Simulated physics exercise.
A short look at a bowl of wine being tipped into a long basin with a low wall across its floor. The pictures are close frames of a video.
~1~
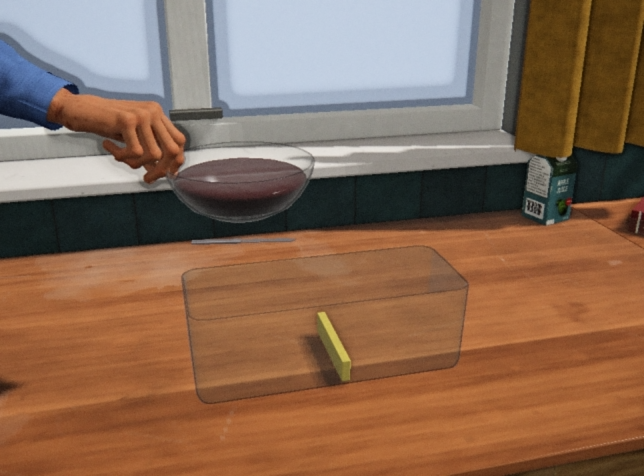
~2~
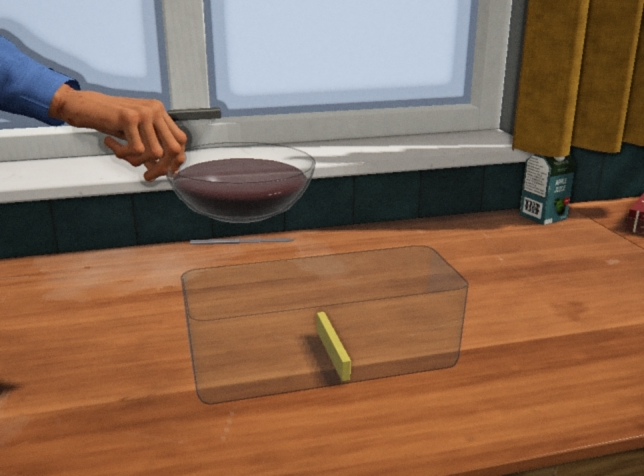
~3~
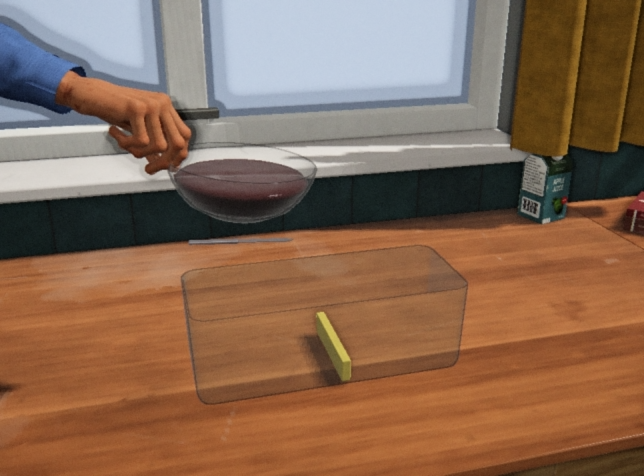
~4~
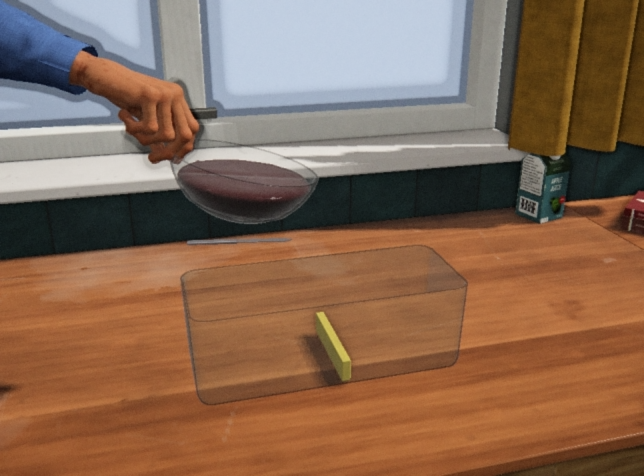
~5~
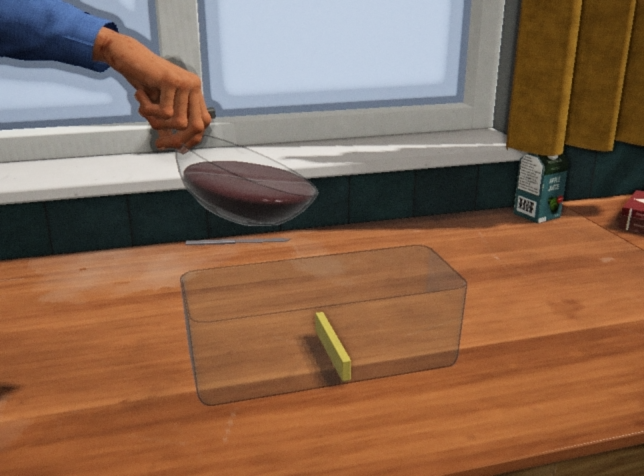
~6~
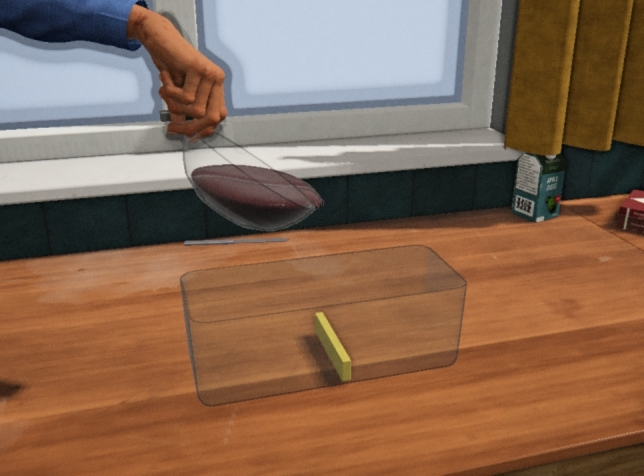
A hand tilting a glass bowl of dark red wine rightward above a clear long basin with a low yellow wall inside.
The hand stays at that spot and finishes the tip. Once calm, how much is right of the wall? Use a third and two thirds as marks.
It comes to between a third and two thirds.
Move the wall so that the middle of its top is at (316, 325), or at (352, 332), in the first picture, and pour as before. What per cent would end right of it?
First some 80, then 35 per cent.
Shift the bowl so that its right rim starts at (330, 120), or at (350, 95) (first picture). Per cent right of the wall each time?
About 65 and 65 per cent.
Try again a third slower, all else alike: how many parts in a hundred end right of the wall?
Some 65 per cent.
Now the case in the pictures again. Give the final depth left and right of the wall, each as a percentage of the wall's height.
Left about 30, right about 50.
A moment on, the bowl is tipped right over and 0 per cent is still to pour, 25 is left of the wall and 61 right of it.
Next, the bowl is tipped right over and 0 per cent is still to pour, 33 is left of the wall and 58 right of it.
Then the bowl is tipped right over and 0 per cent is still to pour, 38 is left of the wall and 58 right of it.
Later the bowl is tipped right over and 0 per cent is still to pour, 41 is left of the wall and 56 right of it.
In the end 41 per cent lies left of the wall, 56 right of it and 3 outside.
